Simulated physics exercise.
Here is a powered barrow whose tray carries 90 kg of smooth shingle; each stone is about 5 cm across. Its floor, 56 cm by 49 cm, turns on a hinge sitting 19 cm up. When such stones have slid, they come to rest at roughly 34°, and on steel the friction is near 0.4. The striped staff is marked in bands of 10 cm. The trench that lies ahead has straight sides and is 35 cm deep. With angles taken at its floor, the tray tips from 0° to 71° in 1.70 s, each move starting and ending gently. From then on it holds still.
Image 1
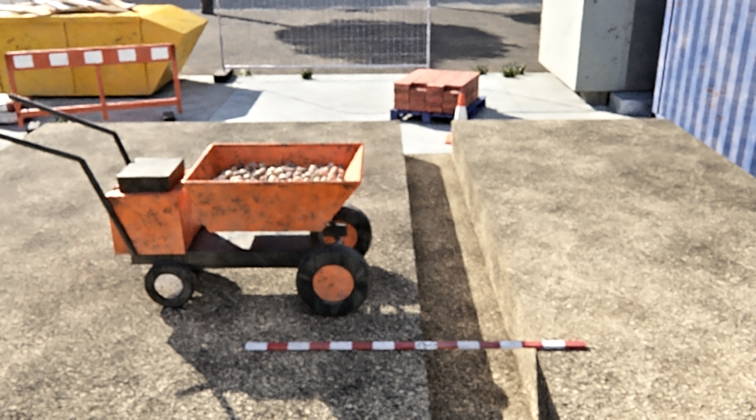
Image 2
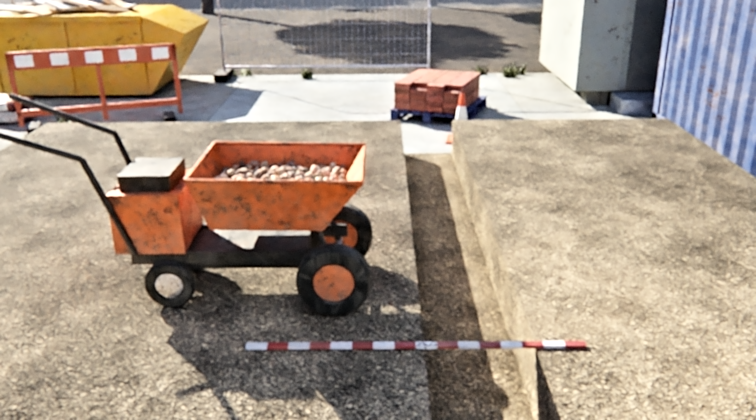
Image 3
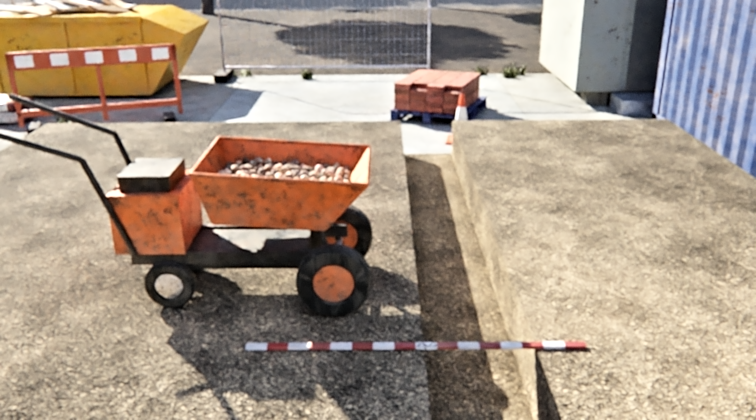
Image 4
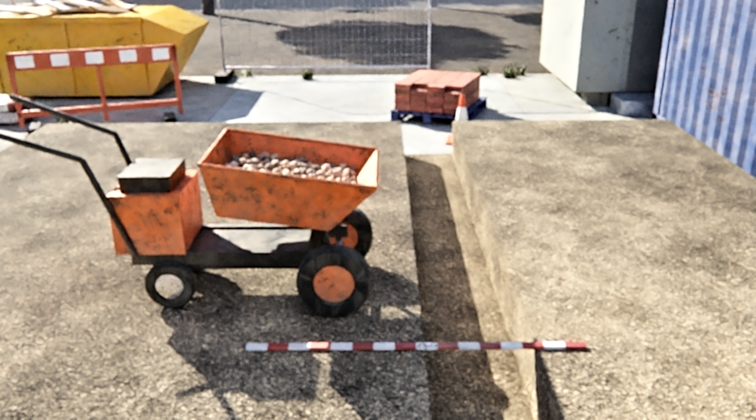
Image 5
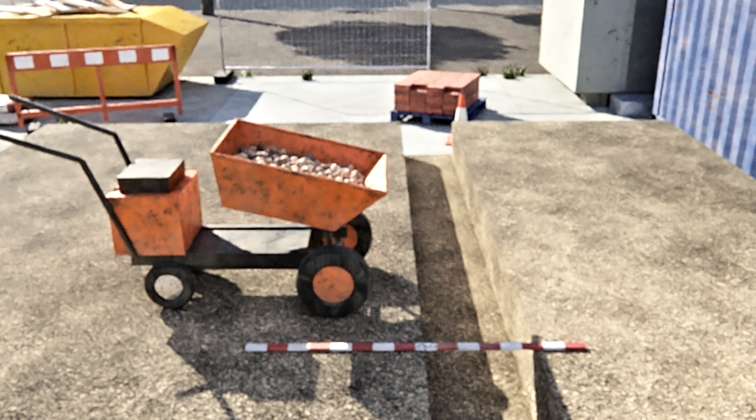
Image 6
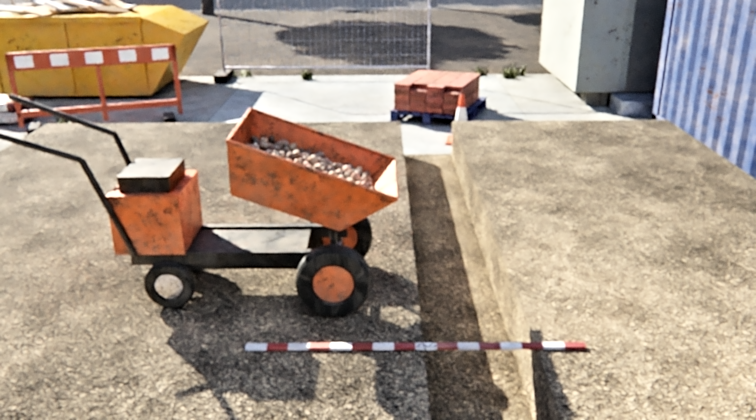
The orange tray of a small barrow tilts forward to the right, carrying its stones.
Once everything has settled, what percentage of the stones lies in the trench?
I would say 100 percent.
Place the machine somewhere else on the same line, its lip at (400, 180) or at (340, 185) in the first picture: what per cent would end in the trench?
Around 65% for the first place and 100% for the second.
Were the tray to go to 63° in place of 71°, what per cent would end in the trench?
Roughly 100 percent.
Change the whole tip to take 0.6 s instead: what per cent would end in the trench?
About 85 percent, I'd say.
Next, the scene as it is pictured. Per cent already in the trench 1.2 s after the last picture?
By that moment, roughly 60 per cent of the load.
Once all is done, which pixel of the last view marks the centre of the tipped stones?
About (479, 333).
Then, 0.7 s after the last picture the floor is at 60°, 99 % in the tray, 1 % in the trench; the foremost stones are at (446, 236).
Then, 1.2 s after the last picture the floor is at 71°, 41 % in the tray, 59 % in the trench; the foremost stones are at (509, 342).
Then, 1.6 s after the last picture the floor is at 71°, 15 % in the tray, 85 % in the trench; the foremost stones are at (508, 329).
Then, 3.5 s after the last picture the floor is at 71°, 0 % in the tray, 100 % in the trench; the foremost stones are at (508, 331).
